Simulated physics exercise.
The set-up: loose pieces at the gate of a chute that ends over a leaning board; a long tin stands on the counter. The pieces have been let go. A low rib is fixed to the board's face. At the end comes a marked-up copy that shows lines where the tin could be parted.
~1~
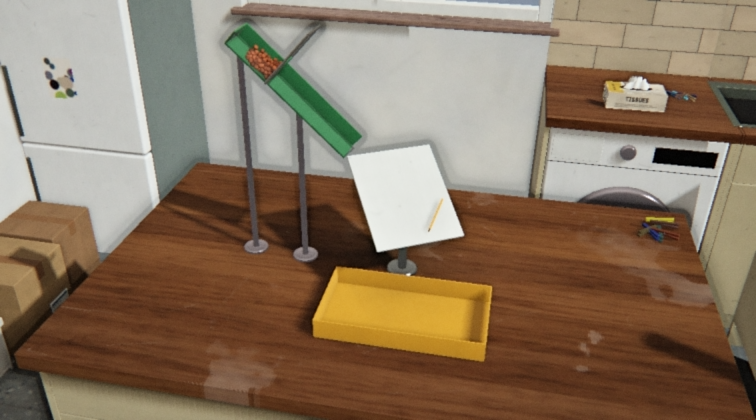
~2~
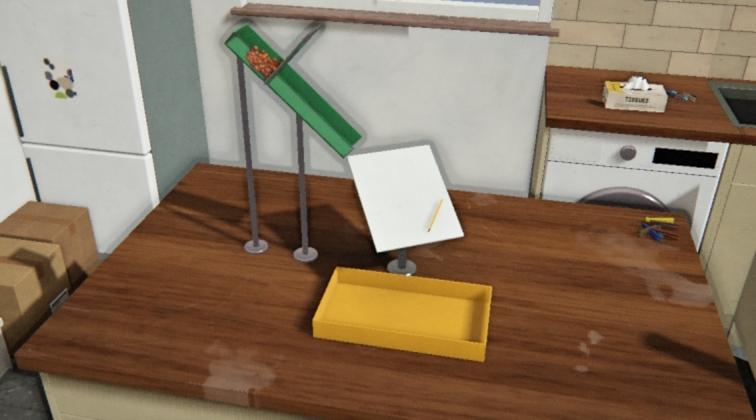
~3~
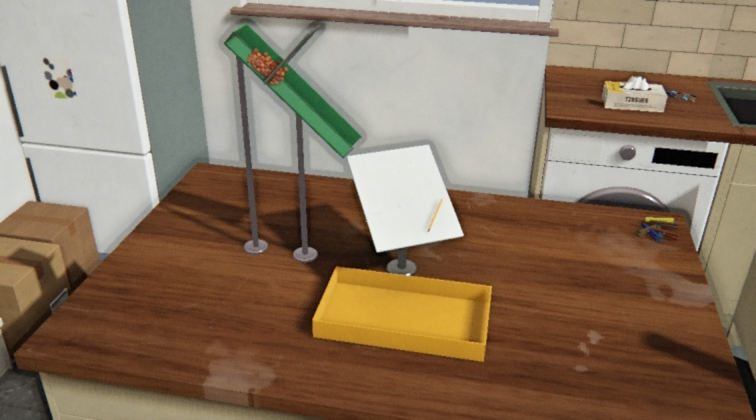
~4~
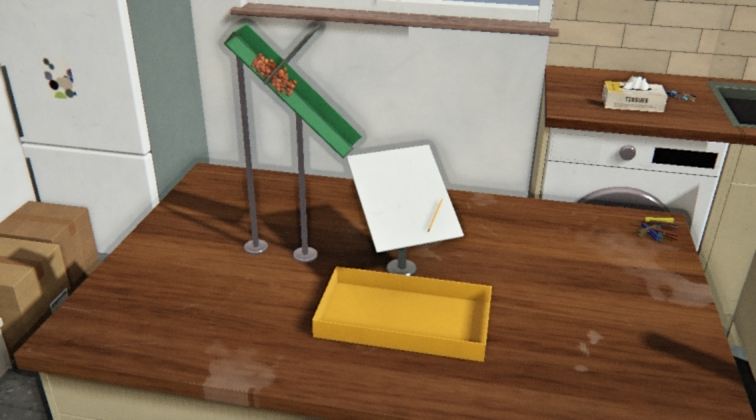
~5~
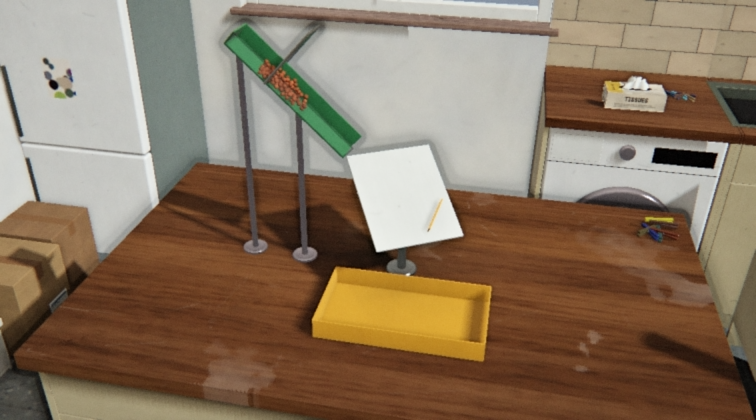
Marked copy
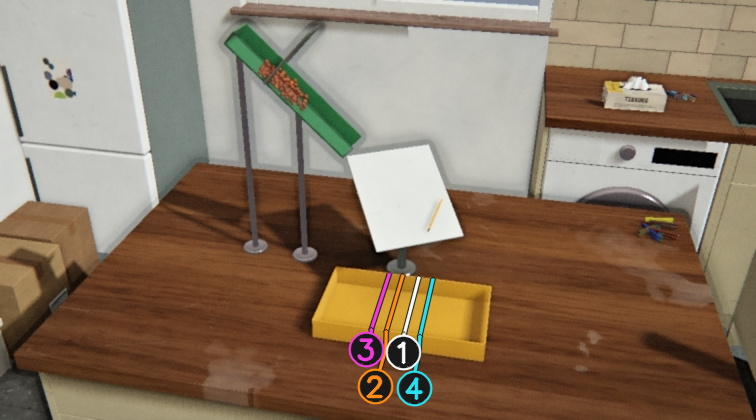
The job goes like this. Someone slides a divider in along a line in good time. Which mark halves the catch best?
It is 4.
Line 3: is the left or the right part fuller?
More lands on the right.
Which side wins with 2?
The right side.
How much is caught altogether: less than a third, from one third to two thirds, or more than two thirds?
It is more than two thirds.
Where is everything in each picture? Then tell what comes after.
Load behind the gate (267, 64), clay pellets; lip of the chute (348, 152), sloping fairly steeply, in the first picture.
Middle of the board (405, 195), tilted fairly steeply; middle of its low edge (422, 243); of its high edge (389, 151), in the second picture.
Front corners of the tin (313, 320) and (485, 344), empty; front of the load (281, 79), in the third picture.
Middle of the load (275, 74); its front (288, 95), roughly a quarter of the way to the lip; rib from (442, 199) to (430, 228), in the fourth picture.
Middle of the load (285, 84); its front (304, 107), roughly a third of the way to the lip, in the fifth picture.
On the marked copy, line 1 crosses the front rim at (404, 333); line 2 crosses the front rim at (386, 330); line 3 crosses the front rim at (371, 328); line 4 crosses the front rim at (420, 335).
With 1, of what is caught, about a tenth on the left of the divider, almost all on the right.
With 2, of what is caught, just a few on the left of the divider, almost all on the right.
With 3, of what is caught, just a few on the left of the divider, almost all on the right.
With 4, of what is caught, roughly half on the left of the divider, roughly half on the right.
